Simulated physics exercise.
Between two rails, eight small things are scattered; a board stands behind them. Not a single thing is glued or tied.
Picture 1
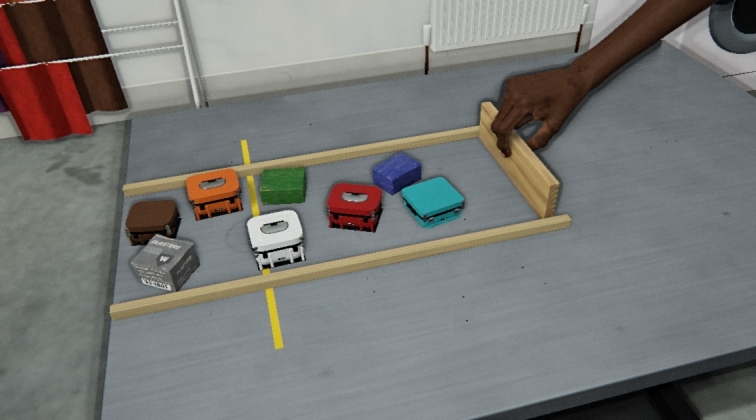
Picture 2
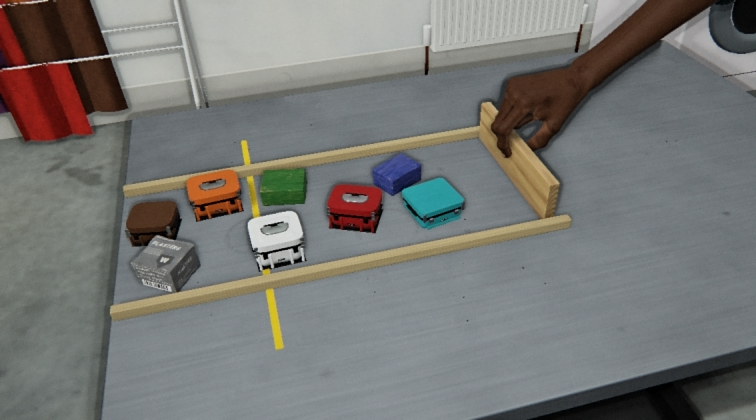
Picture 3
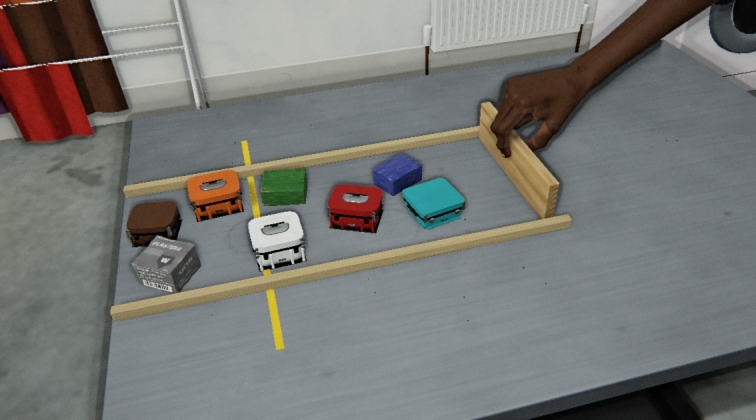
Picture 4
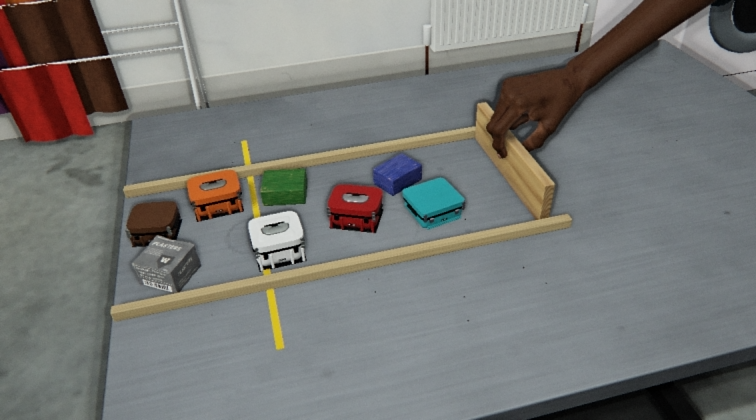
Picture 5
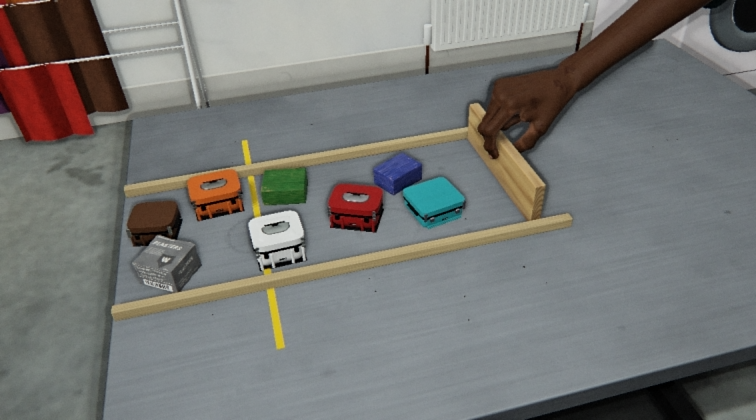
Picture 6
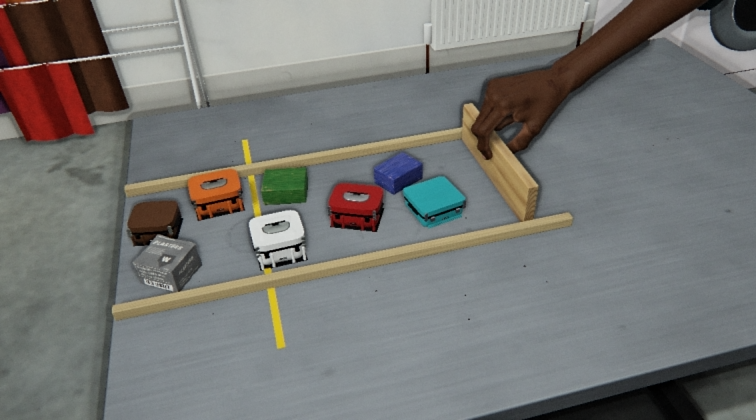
A dark-skinned hand reaches in from the upper right to grip a wooden board standing between two pale rails on a grey tabletop, seen from above at an angle. Between the rails lie brown, orange, white and red cases, a grey box, green and blue blocks, and a turquoise case, with yellow tape crossing at left. The hand slides the board slightly left, while the objects and view stay practically still.
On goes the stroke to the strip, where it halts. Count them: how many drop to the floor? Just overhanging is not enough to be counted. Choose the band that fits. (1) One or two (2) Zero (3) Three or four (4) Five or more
1, one or two.
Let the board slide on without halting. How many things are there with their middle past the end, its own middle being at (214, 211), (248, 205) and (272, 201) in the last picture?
Counts by place: 4 / 2 / 2.
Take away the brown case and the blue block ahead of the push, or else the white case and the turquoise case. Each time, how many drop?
Falls come to 1 the first time and 1 the other time.
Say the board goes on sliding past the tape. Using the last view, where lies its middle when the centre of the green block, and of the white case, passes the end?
The middle sits near (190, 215) for the first and near (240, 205) for the other.
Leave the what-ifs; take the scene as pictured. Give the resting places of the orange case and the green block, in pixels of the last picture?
In the last picture the orange case sits at (142, 206) while the green block sits at (190, 204).
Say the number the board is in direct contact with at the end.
That makes 2.
Early on, none off yet; brown case at rest near (156, 224); grey box at rest near (168, 263); orange case at rest near (217, 194).
A while later, none off yet; brown case travelled a little near (140, 230); grey box travelled about its own width near (119, 278); orange case travelled about its own width near (185, 199).
Finally, the number that fall off is one or two; lost, grey box and brown case.
